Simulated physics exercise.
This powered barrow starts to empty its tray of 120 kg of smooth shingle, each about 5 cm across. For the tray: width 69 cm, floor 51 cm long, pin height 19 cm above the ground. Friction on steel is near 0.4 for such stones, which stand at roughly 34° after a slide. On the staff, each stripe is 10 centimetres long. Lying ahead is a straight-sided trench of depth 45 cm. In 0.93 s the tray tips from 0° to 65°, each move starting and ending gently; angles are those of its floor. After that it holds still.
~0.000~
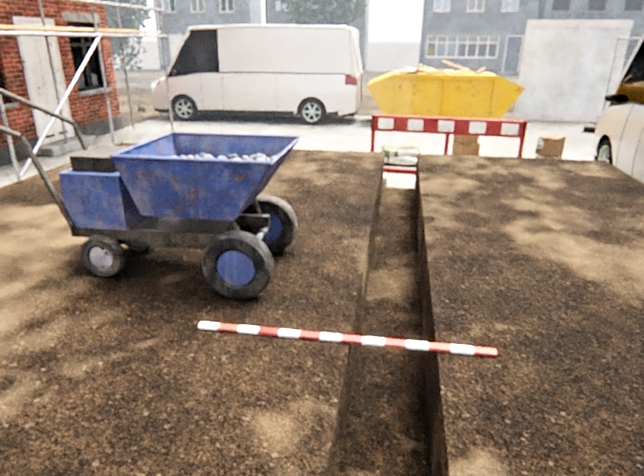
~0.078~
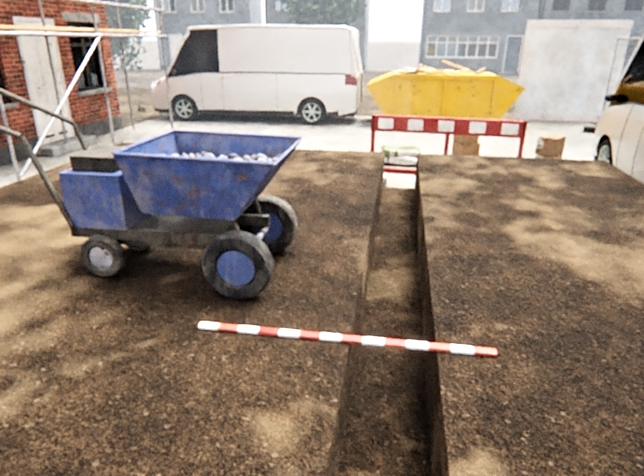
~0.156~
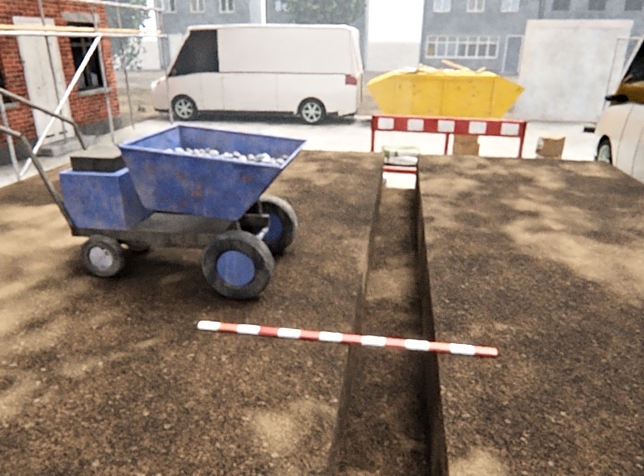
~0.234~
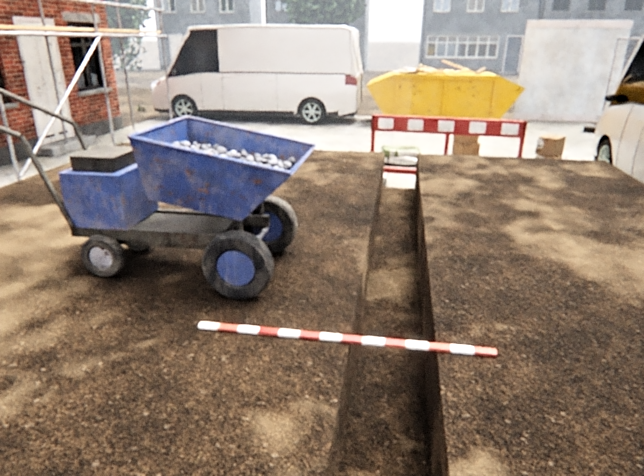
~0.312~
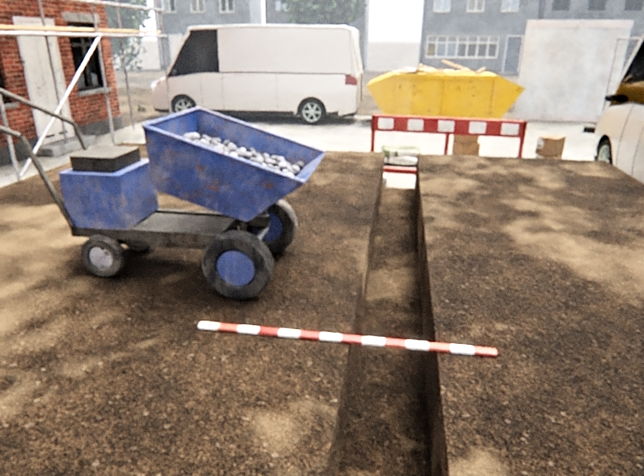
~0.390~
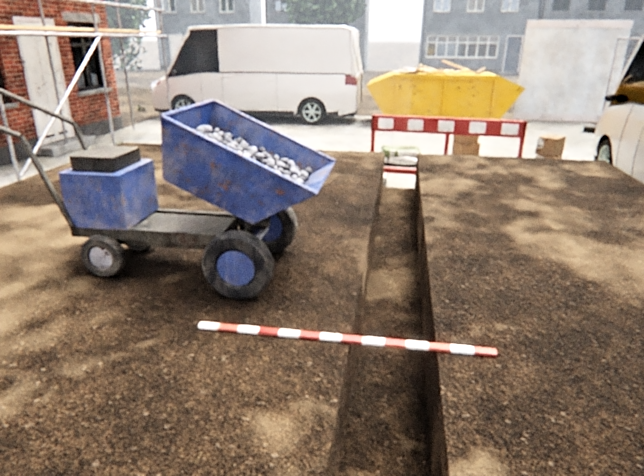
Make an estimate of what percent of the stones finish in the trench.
About 98 percent.
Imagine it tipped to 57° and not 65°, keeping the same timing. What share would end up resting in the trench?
Some 60% would finish there.
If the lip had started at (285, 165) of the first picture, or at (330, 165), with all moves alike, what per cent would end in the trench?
First spot about 90, second spot about 50 per cent.
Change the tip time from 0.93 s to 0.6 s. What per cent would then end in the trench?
My guess is near 90 percent.
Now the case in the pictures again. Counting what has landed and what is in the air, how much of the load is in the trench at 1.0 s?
Around 20 per cent of it.
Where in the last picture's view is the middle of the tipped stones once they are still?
Around (393, 339).
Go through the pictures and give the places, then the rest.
In the first frame, the tray is at 0°, its lip at (271, 163); the top of the load is at (218, 161).
In the second frame, the tray is at 1°, its lip at (274, 164); the top of the load is at (211, 159); the stones move at 0.2 m/s on average.
In the third frame, lip at (281, 168), floor tilted 5°, highest stones at (204, 156); the stones move at 0.5 m/s on average.
In the fourth frame, lip at (291, 174), floor tilted 10°, highest stones at (190, 149); the stones move at 0.7 m/s on average.
In the fifth frame, lip at (304, 182), floor tilted 17°, highest stones at (196, 141); the stones move at 0.8 m/s on average.
In the sixth frame, the tray is at 25°, its lip at (316, 194); the top of the load is at (205, 133); the stones move at 0.9 m/s on average.
After 0.7 s the floor is at 55°; 100 % in the tray; the foremost stones are at (335, 228).
After 1.0 s the floor is at 65°; 81 % in the tray, 19 % in the trench; the foremost stones are at (413, 294).
After 1.4 s the floor is at 65°; 40 % in the tray, 57 % in the trench, 2 % past the trench; the foremost stones are at (484, 289).
After 3.3 s the floor is at 65°; 0 % in the tray, 98 % in the trench, 2 % past the trench; the foremost stones are at (532, 288).
